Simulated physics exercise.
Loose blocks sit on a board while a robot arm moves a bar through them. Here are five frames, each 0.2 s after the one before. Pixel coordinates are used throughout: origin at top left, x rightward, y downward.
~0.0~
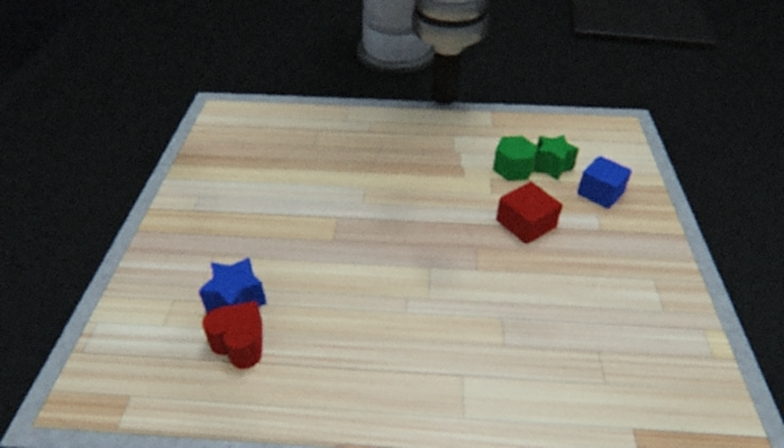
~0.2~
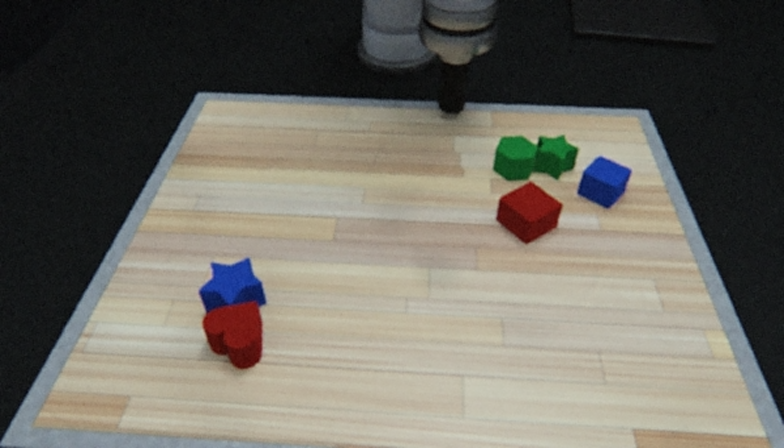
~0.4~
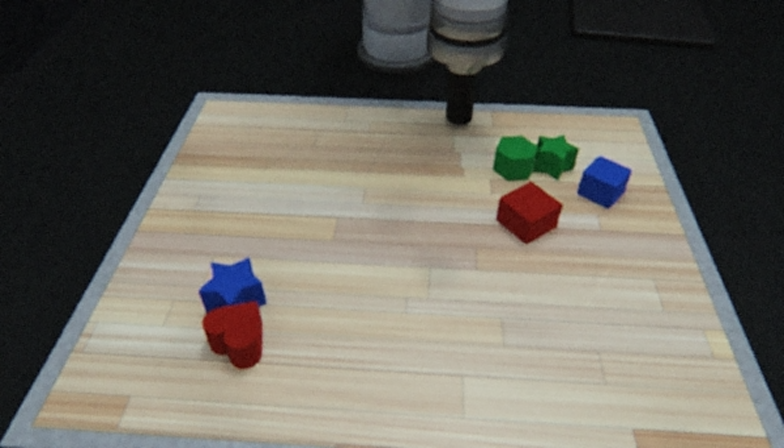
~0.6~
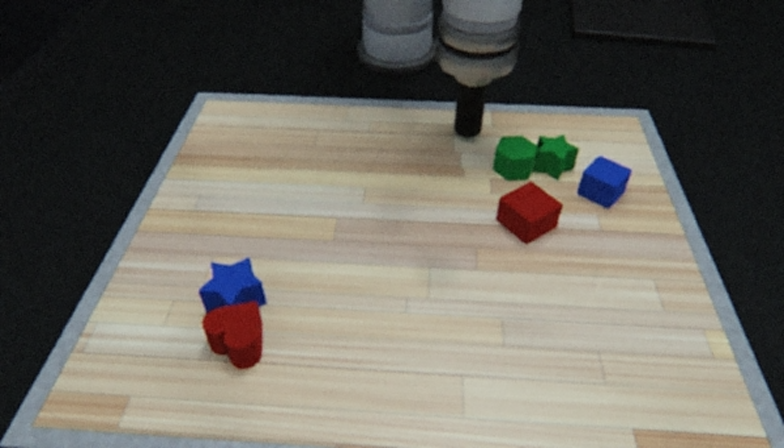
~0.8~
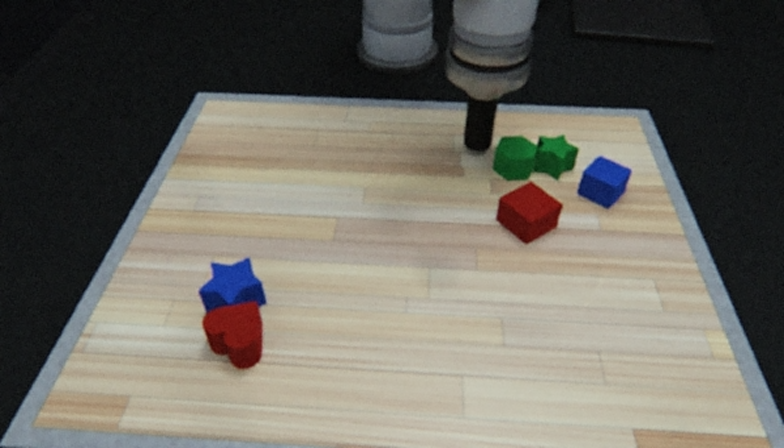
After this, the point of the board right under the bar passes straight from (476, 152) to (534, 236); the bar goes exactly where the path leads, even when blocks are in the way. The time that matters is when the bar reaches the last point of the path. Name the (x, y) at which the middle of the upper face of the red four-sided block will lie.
The top centre is at (559, 242).
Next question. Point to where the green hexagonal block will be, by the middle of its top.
In the picture, it is at (536, 159).
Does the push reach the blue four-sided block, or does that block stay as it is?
The blue four-sided block does not move.
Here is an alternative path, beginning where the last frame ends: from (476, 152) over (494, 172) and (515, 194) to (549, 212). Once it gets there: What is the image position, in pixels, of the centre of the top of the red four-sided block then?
Around pixel (544, 214).
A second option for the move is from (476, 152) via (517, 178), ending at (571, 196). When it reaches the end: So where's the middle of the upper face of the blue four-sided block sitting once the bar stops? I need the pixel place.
Its top centre lands on (633, 177).
On the path given first. One third of the way, bar (495, 169); green hexagonal block (532, 157), turned 30° anticlockwise; green star-shaped block (563, 146), turned 25° anticlockwise.
Two thirds of the way, bar (514, 197); green hexagonal block (536, 159), turned 40° anticlockwise; red four-sided block (537, 208); green star-shaped block (565, 146), turned 30° anticlockwise.
At the end, bar (536, 227); green hexagonal block (536, 159), turned 40° anticlockwise; red four-sided block (559, 242); green star-shaped block (565, 146), turned 30° anticlockwise; blue four-sided block in place.
